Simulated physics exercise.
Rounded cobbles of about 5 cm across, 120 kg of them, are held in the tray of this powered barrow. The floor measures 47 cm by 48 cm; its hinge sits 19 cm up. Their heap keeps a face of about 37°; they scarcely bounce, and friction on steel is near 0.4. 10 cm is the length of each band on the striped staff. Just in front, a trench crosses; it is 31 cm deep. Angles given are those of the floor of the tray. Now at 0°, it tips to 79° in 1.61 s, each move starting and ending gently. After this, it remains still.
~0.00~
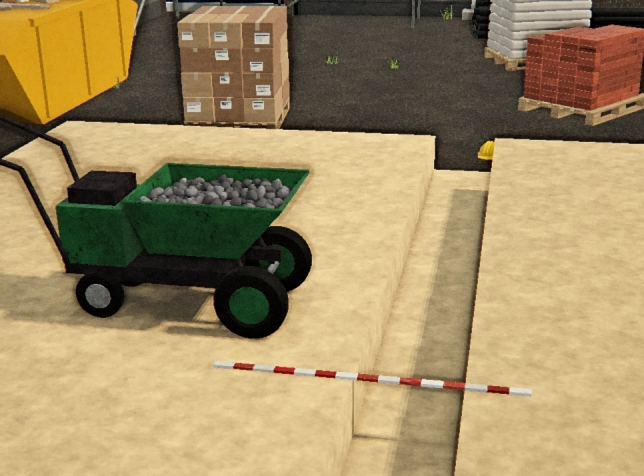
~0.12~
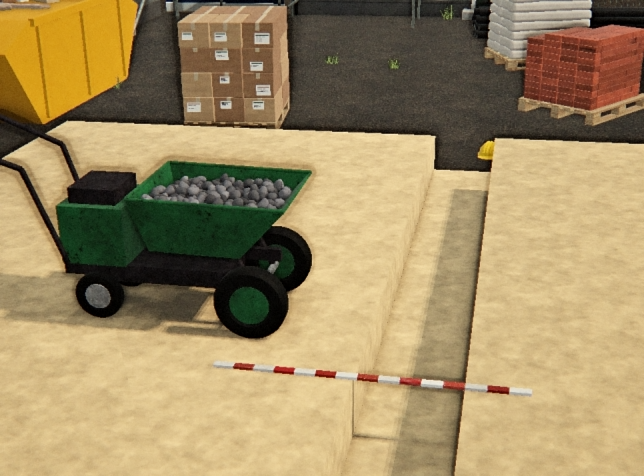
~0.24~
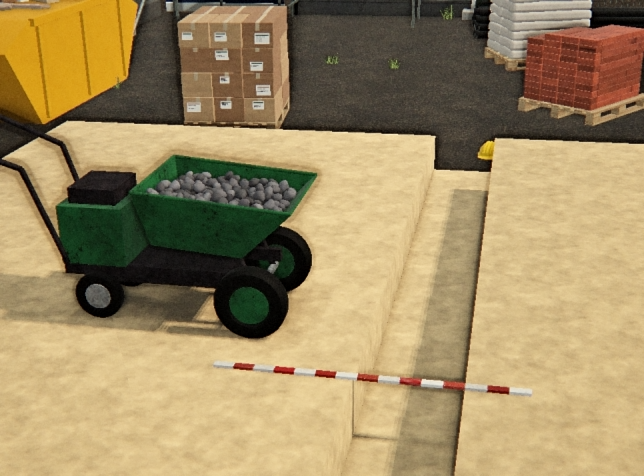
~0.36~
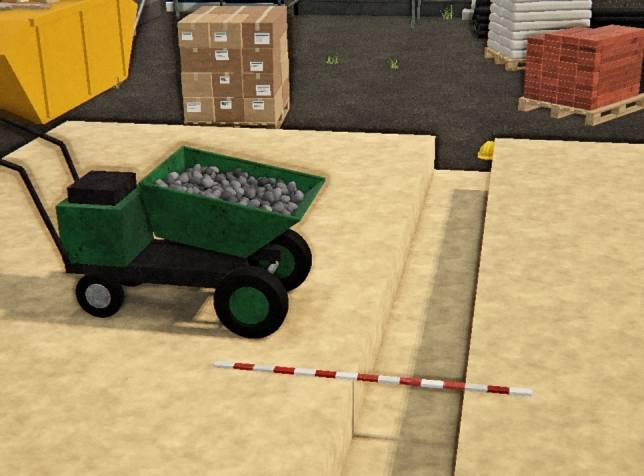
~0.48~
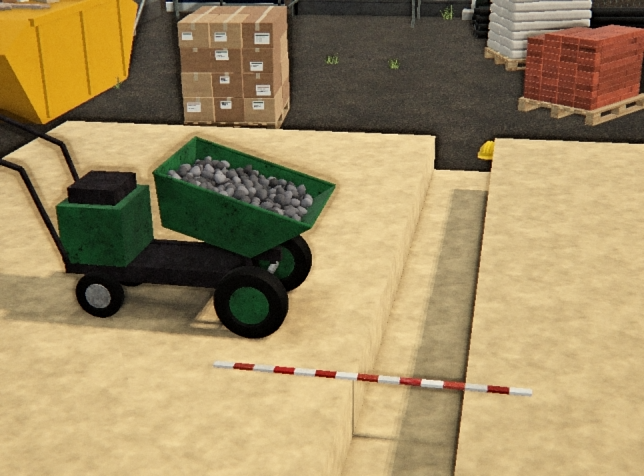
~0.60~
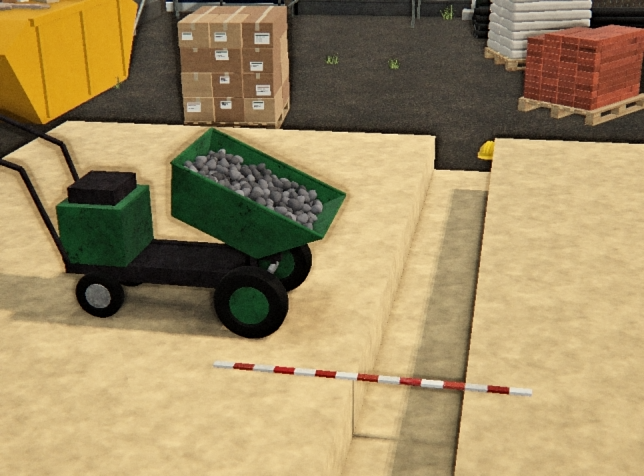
We see a green powered barrow loaded with grey cobbles standing on sandy ground left of a trench, its tray starting level, then steadily tilting forward to the right as the rear edge rises and the stones shift with it.
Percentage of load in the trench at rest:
100 %.
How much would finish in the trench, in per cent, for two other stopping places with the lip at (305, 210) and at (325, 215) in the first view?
Around 100% for the first place and 100% for the second.
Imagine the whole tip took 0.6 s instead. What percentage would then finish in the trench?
In that case, around 100%.
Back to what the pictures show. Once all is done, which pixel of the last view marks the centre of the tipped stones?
The stones end up centred near (424, 366).
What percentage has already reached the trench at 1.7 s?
About 75 per cent by then.
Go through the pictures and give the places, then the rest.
The first frame shows lip at (282, 211), floor tilted 0°, highest stones at (236, 188).
The second frame shows lip at (284, 212), floor tilted 1°, highest stones at (231, 186); the stones move at 0.2 m/s on average.
The third frame shows lip at (290, 215), floor tilted 5°, highest stones at (214, 184); the stones move at 0.3 m/s on average.
In the fourth frame, the tray is at 10°, its lip at (300, 220); the top of the load is at (195, 178); the stones move at 0.4 m/s on average.
The fifth frame shows lip at (311, 228), floor tilted 17°, highest stones at (200, 169); the stones move at 0.5 m/s on average.
In the sixth frame, the tray is at 25°, its lip at (323, 238); the top of the load is at (213, 161); the stones move at 0.6 m/s on average.
After 1.2 s the floor is at 67°; 96 % in the tray, 4 % in the trench; the foremost stones are at (394, 320).
After 1.7 s the floor is at 79°; 23 % in the tray, 77 % in the trench; the foremost stones are at (464, 378).
After 2.1 s the floor is at 79°; 2 % in the tray, 98 % in the trench; the foremost stones are at (464, 383).
After 4.0 s the floor is at 79°; 0 % in the tray, 100 % in the trench; the foremost stones are at (465, 372).
